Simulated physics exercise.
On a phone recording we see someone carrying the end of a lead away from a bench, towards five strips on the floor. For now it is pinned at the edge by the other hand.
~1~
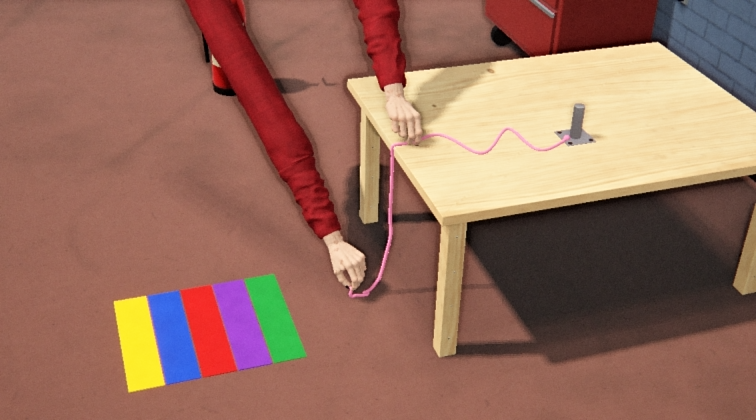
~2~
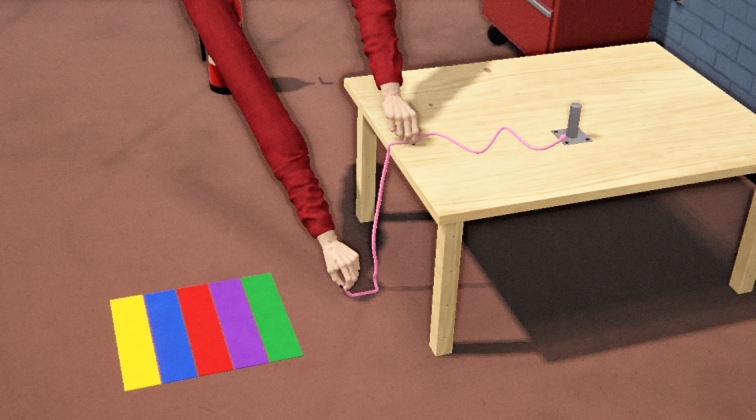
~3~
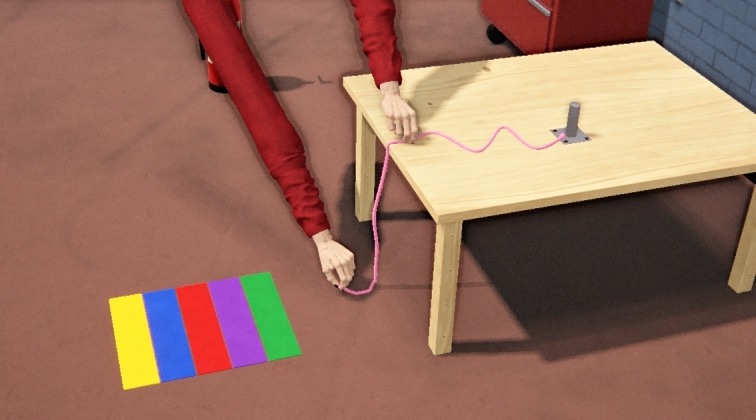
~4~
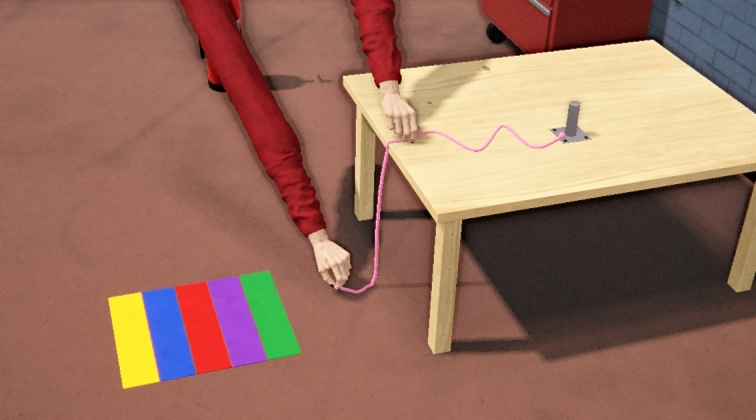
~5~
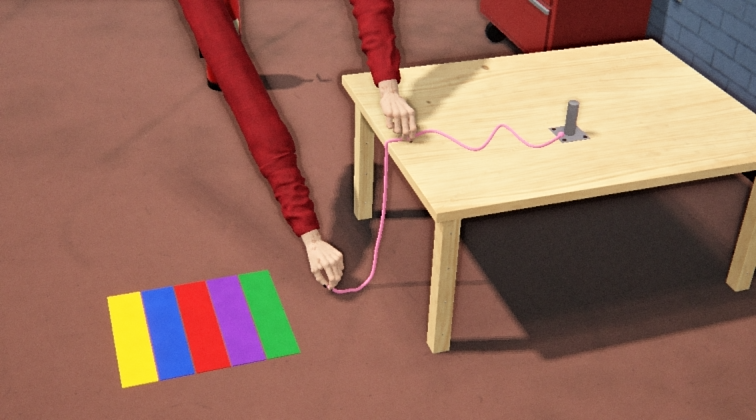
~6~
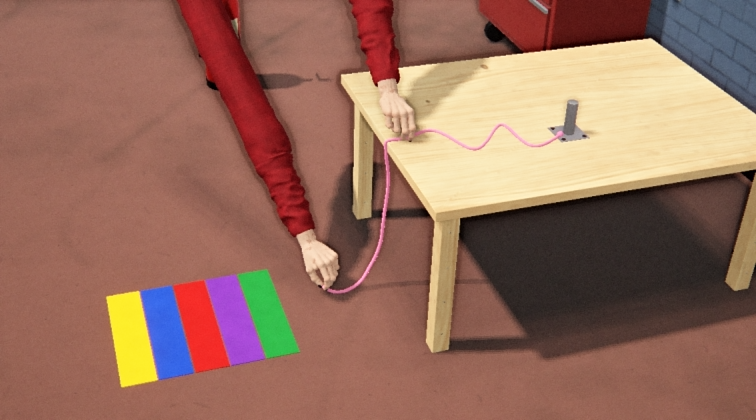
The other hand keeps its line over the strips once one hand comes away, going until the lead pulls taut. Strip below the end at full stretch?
Yellow.
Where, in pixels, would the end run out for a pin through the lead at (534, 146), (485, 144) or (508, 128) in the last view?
For the three tries you'd see (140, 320), (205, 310) and (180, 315).
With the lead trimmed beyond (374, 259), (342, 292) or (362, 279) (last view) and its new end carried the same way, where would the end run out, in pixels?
Well, that gives around (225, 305) the first time, (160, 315) the next and (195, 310) the last.
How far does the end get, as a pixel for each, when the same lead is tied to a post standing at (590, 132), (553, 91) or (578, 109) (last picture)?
Roughly (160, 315), (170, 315) and (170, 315), try by try.
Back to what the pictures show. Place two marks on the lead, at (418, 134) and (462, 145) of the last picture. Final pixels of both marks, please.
I'd say about (343, 177) for one and about (395, 148) for the other.
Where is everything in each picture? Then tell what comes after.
In the first picture, end (351, 287); green (284, 344); purple (250, 350); red (215, 357); blue (180, 364); yellow (144, 371).
In the second picture, end (345, 287); lead through (545, 149) (497, 133) (453, 141) (391, 147) (378, 211) (376, 270).
In the third picture, end (340, 286).
In the fourth picture, end (336, 286); lead through (543, 147) (496, 131) (452, 139) (390, 145) (379, 209) (376, 268).
In the fifth picture, end (329, 286).
In the sixth picture, end (324, 287); lead through (541, 145) (494, 130) (450, 138) (388, 143) (385, 206) (371, 265).
A little later, end near (195, 310); over red.
Next, end near (154, 317); over blue.
When it is tight, end near (130, 321); over yellow. It gets as far as the yellow strip.
